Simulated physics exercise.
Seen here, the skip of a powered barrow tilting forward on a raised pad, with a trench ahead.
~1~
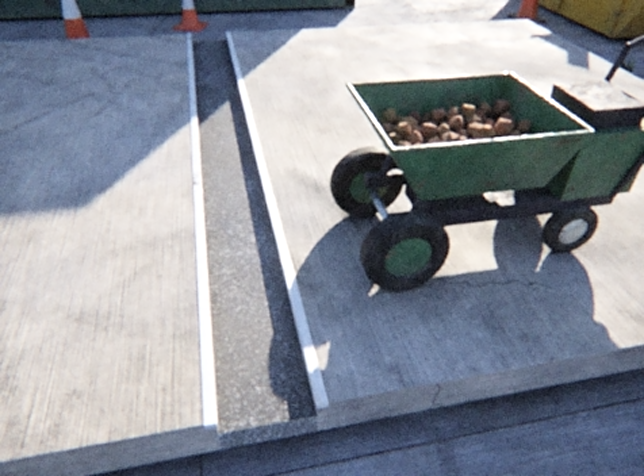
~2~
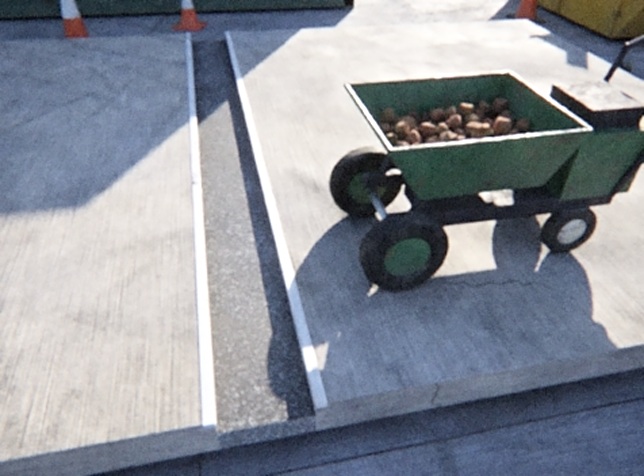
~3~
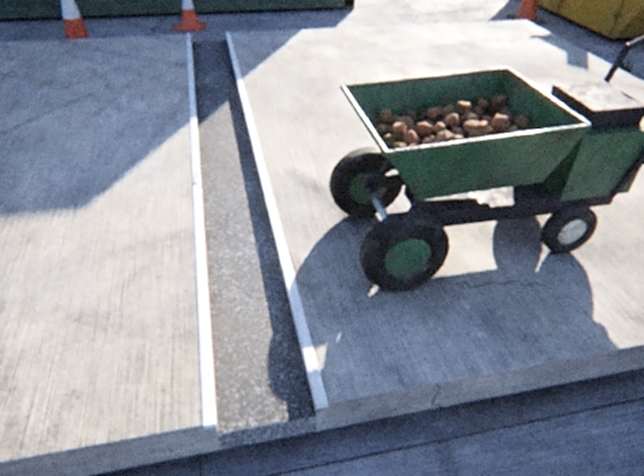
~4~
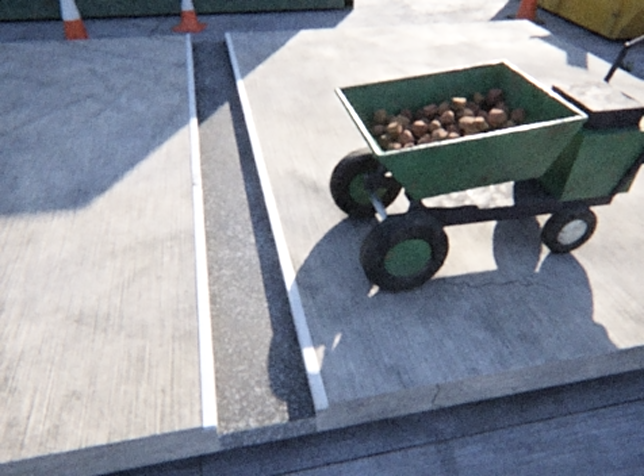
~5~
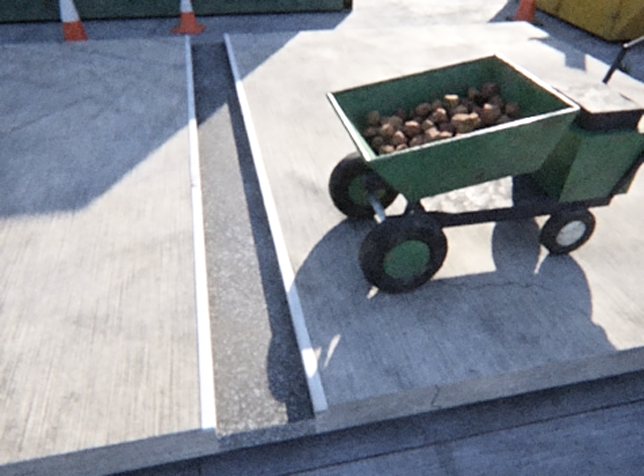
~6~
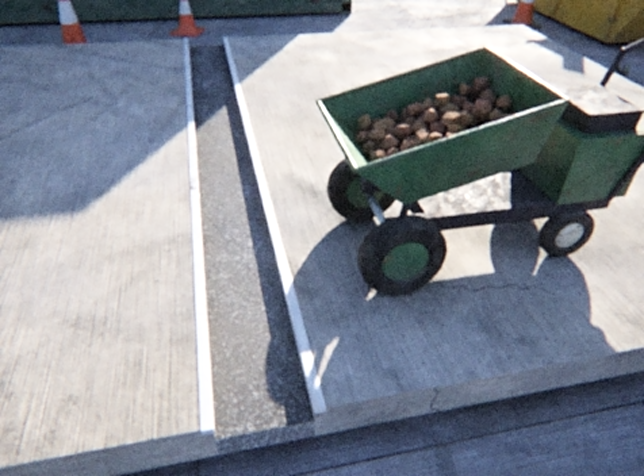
A green wheeled barrow loaded with brown lumps stands at the right on a sunlit concrete pad, seen from above at an angle. To its left a shallow grey trench with white edges crosses the pad, with orange cones and dark and yellow containers behind. The skip tilts slowly forward to the left, its rear rising slightly, while the wheels and the view stay almost still.
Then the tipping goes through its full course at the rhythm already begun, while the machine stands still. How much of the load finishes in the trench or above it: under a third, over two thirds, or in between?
The trench will take in more than two-thirds.
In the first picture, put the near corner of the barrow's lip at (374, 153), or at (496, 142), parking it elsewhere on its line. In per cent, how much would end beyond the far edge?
About 20 percent the first time, about 0 percent the second.
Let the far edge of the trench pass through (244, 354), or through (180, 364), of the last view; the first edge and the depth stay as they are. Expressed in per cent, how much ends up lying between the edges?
Near 60 % and 90 %.
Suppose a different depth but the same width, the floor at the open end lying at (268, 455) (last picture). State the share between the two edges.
I'd say roughly 100 in a hundred.
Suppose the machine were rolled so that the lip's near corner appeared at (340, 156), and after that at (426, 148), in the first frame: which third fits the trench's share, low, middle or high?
Okay, the first stop comes out as between a third and two thirds and the second as above two thirds.
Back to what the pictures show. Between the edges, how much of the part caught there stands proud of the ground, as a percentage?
Estimate: Around 50 %.
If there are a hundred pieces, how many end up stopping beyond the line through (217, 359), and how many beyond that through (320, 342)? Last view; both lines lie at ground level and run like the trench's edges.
About 10 and 100 per cent.
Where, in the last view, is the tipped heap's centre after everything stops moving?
Once nothing moves, the middle sits near (242, 268).
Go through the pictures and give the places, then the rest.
The first picture shows lip of the skip at (393, 151), level; top of the load at (460, 138), clay clods; first edge of the trench at (307, 340); far edge at (207, 355), the trench over half as wide as the skip, and shallow for its width.
The second picture shows lip of the skip at (390, 152), level; top of the load at (456, 123).
The third picture shows lip of the skip at (386, 154), tipped barely; top of the load at (469, 122).
The fourth picture shows lip of the skip at (379, 157), tipped a little; top of the load at (479, 126).
The fifth picture shows lip of the skip at (368, 163), tipped a little; top of the load at (472, 122).
The sixth picture shows lip of the skip at (356, 171), tipped a little; top of the load at (482, 109); first edge of the trench at (304, 344); far edge at (204, 361).
Soon, skip tipped steeply; all in the skip.
A while on, skip tipped steeply; nearly all in the skip; a small part in or heaped over the trench; a stray few falling.
Towards the end, skip tipped right over; a small part in the skip; most in or heaped over the trench; a stray few beyond it.
Finally, skip tipped right over; a stray few in the skip; a stray few short of the trench; nearly all in or heaped over the trench; a small part beyond it.
